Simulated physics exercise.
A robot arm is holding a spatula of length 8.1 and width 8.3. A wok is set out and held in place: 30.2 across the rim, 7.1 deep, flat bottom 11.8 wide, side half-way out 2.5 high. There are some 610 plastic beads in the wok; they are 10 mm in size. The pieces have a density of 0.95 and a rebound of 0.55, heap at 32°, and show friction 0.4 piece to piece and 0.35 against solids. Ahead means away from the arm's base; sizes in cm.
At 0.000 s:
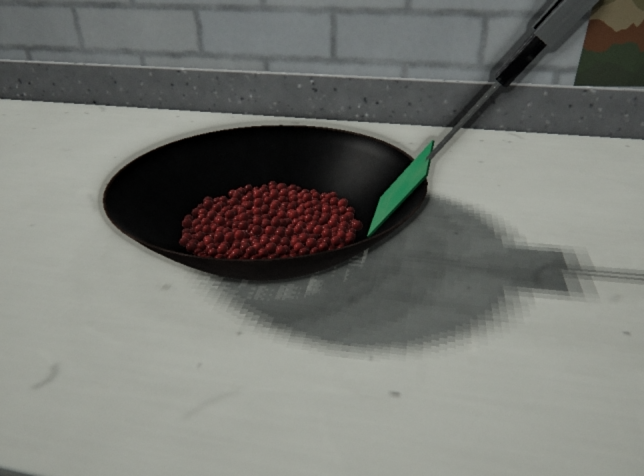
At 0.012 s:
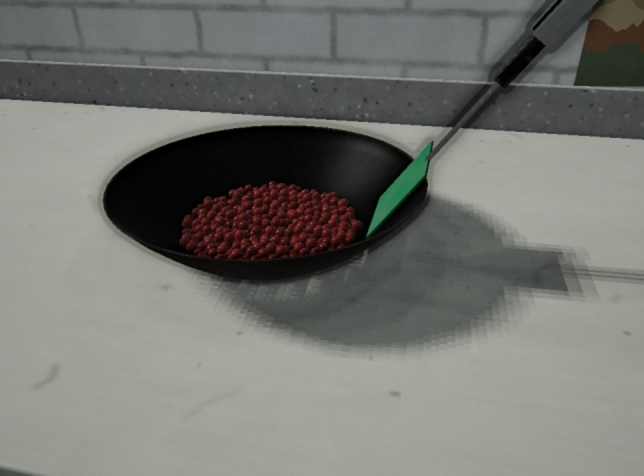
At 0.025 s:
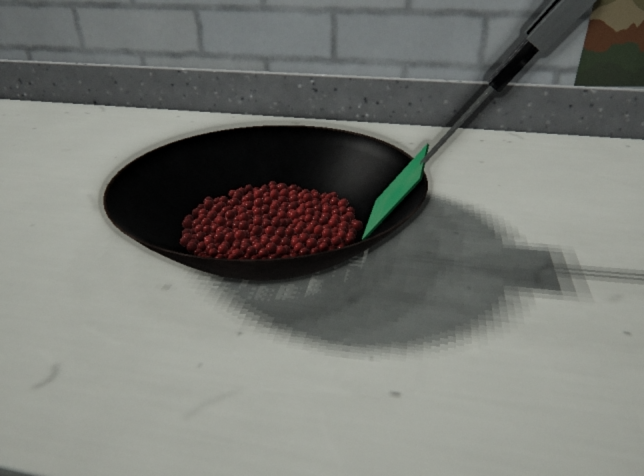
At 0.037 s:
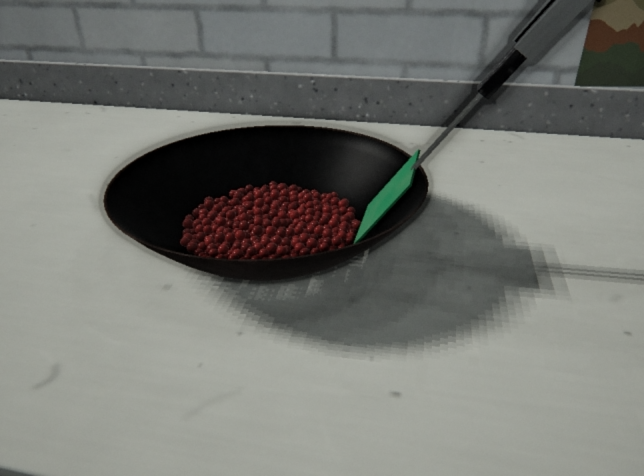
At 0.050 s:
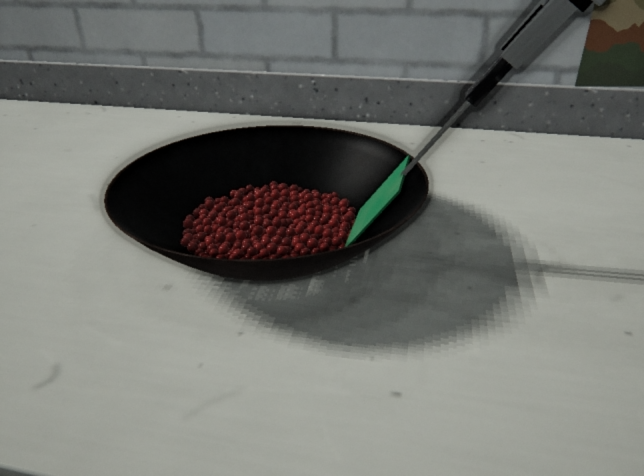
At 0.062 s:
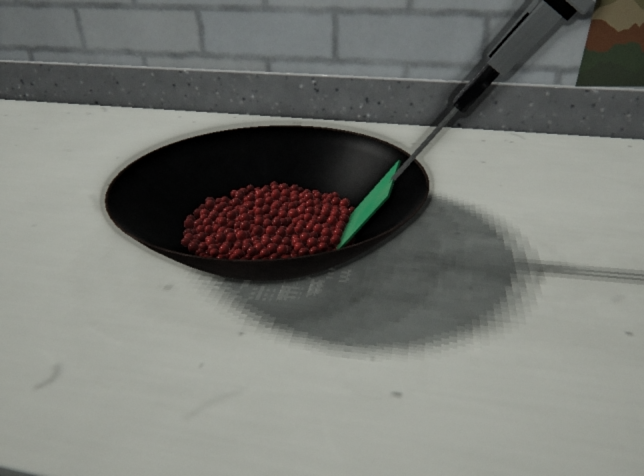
A green spatula held by a robot arm stayed still at first, then slid a little down and left inside a black wok, reaching the edge of a pile of red beads that barely moved.
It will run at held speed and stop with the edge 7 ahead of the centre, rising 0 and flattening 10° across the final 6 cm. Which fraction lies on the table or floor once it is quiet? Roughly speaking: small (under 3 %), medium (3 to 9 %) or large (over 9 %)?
Roughly, small, under 3 %.
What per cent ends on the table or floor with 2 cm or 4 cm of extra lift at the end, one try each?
I'd put it near 0 in a hundred, then near 5 in a hundred.
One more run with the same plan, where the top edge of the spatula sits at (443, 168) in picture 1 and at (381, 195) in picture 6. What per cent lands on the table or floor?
I'd put it at roughly 5 per cent.
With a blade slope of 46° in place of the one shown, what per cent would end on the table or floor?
Roughly 0 per cent.
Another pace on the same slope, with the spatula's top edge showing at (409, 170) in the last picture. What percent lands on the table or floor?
That share would be about 0 percent.
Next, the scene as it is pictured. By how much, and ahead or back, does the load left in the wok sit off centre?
Ahead, by around 5.0 cm.
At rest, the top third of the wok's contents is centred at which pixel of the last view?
Centre: Roughly (185, 194).
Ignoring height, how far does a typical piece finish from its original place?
The figure is about 5 cm.
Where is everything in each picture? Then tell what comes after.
The first frame shows spatula top edge at (431, 156), sloping 54°; upper third of the load around (272, 220), from x 185 to 355, top at y 185; 614 in the wok.
The second frame shows spatula top edge at (430, 157), sloping 54°; upper third of the load around (272, 220), from x 185 to 355, top at y 185.
The third frame shows spatula top edge at (425, 160), sloping 54°; upper third of the load around (272, 220), from x 185 to 360, top at y 185.
The fourth frame shows spatula top edge at (416, 166), sloping 54°; upper third of the load around (273, 220), from x 185 to 360, top at y 185.
The fifth frame shows spatula top edge at (405, 172), sloping 54°; upper third of the load around (272, 220), from x 185 to 355, top at y 185.
The sixth frame shows spatula top edge at (395, 177), sloping 54°; upper third of the load around (273, 219), from x 185 to 355, top at y 185; 614 in the wok.
By 0.13 s, sloping 54°, highest piece 5 above the table; 614 in the wok.
By 0.20 s, sloping 51°, highest piece 6 above the table; 614 in the wok.
By 0.43 s, sloping 44°, highest piece 7 above the table; 613 in the wok, 1 on the blade or in flight.
By 1.48 s, sloping 44°, highest piece 7 above the table; 613 in the wok, 1 on the table or floor.
Final count, 613 in the wok, 1 on the table or floor. That is 0 % on the table or floor.
